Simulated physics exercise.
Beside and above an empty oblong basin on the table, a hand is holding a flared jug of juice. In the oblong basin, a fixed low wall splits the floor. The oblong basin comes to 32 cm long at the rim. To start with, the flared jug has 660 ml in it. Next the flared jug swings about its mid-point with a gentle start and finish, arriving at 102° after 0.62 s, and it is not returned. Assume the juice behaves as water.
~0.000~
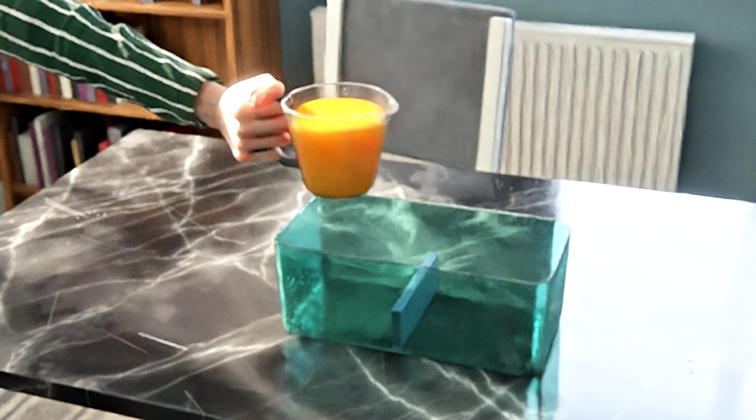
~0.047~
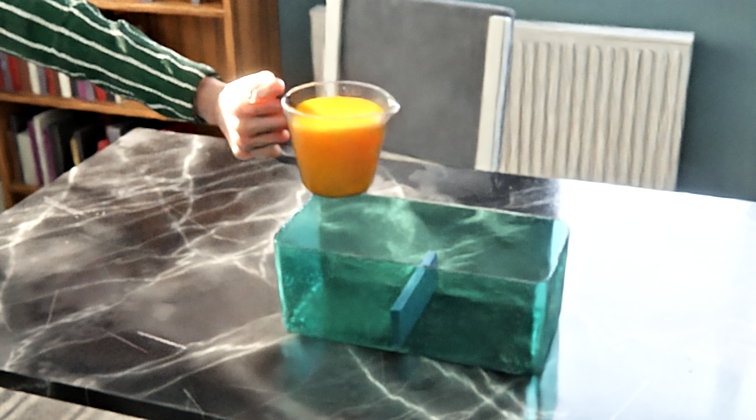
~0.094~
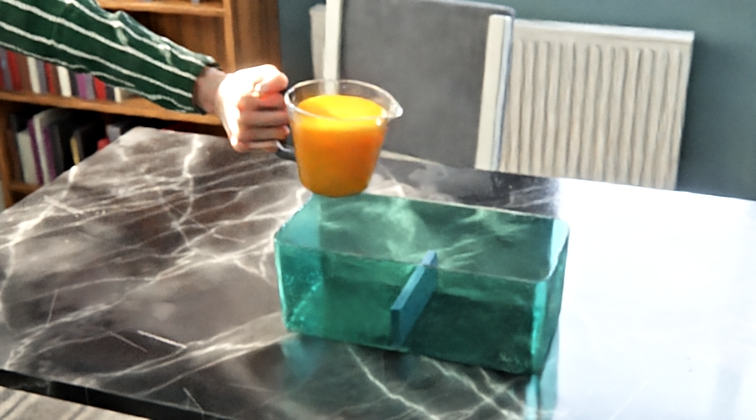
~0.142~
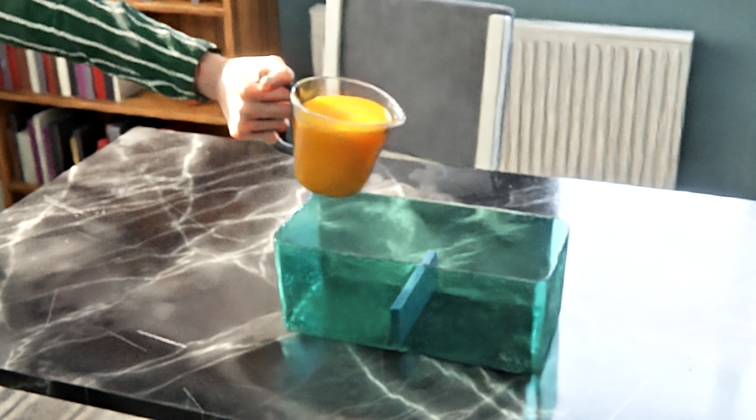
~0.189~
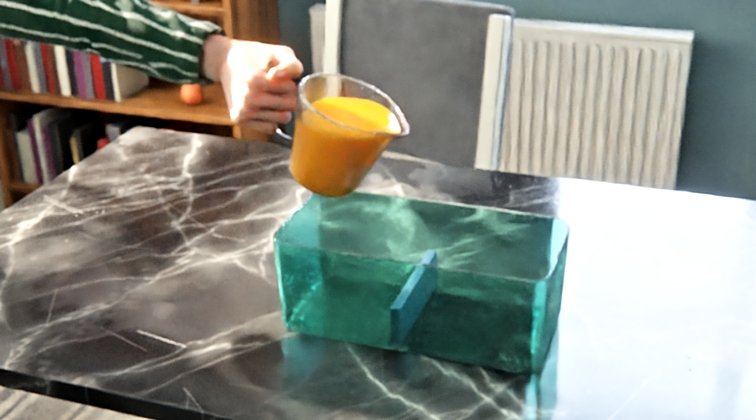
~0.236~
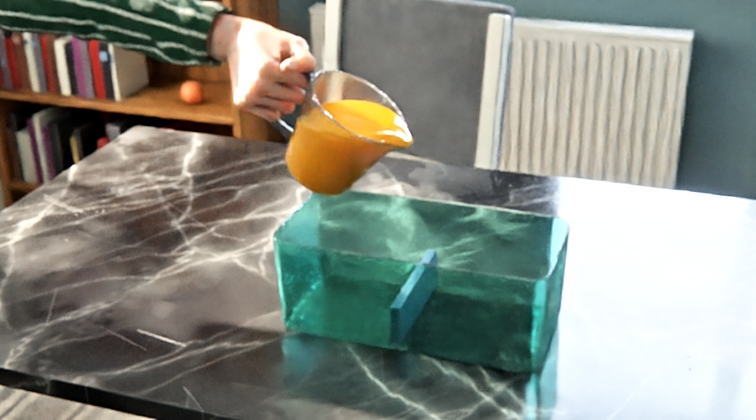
A glass jug of orange juice, held by a hand in a green striped sleeve, tilted steadily to the right above an empty green basin until the juice reached its lip.
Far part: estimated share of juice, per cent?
83 per cent.
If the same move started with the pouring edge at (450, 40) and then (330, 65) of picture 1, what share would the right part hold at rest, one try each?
Try 1: 85 %; try 2: 5 %.
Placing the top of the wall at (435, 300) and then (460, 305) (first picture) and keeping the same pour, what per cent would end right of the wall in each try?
50 in a hundred, followed by 20 in a hundred.
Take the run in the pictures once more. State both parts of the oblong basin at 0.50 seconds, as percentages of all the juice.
Left side near 1, right side near 36.
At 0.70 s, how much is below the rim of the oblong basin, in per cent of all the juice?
That comes to about 88 percent.
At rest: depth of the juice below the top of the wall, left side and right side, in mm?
Left: Roughly 48 mm; right: Roughly 30 mm.
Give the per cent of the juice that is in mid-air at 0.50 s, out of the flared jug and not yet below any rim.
Some 20 per cent, I reckon.
By 0.50 s the tilt is 93° and 43 per cent is still to pour, 1 is left of the wall and 37 right of it.
By 0.70 s the tilt is 102° and 6 per cent is still to pour, 13 is left of the wall and 75 right of it.
By 0.90 s the tilt is 102° and 0 per cent is still to pour, 16 is left of the wall and 83 right of it.
By 1.12 s the tilt is 102° and 0 per cent is still to pour, 17 is left of the wall and 83 right of it.
At rest 17 per cent lies left of the wall, 83 right of it and 1 outside.
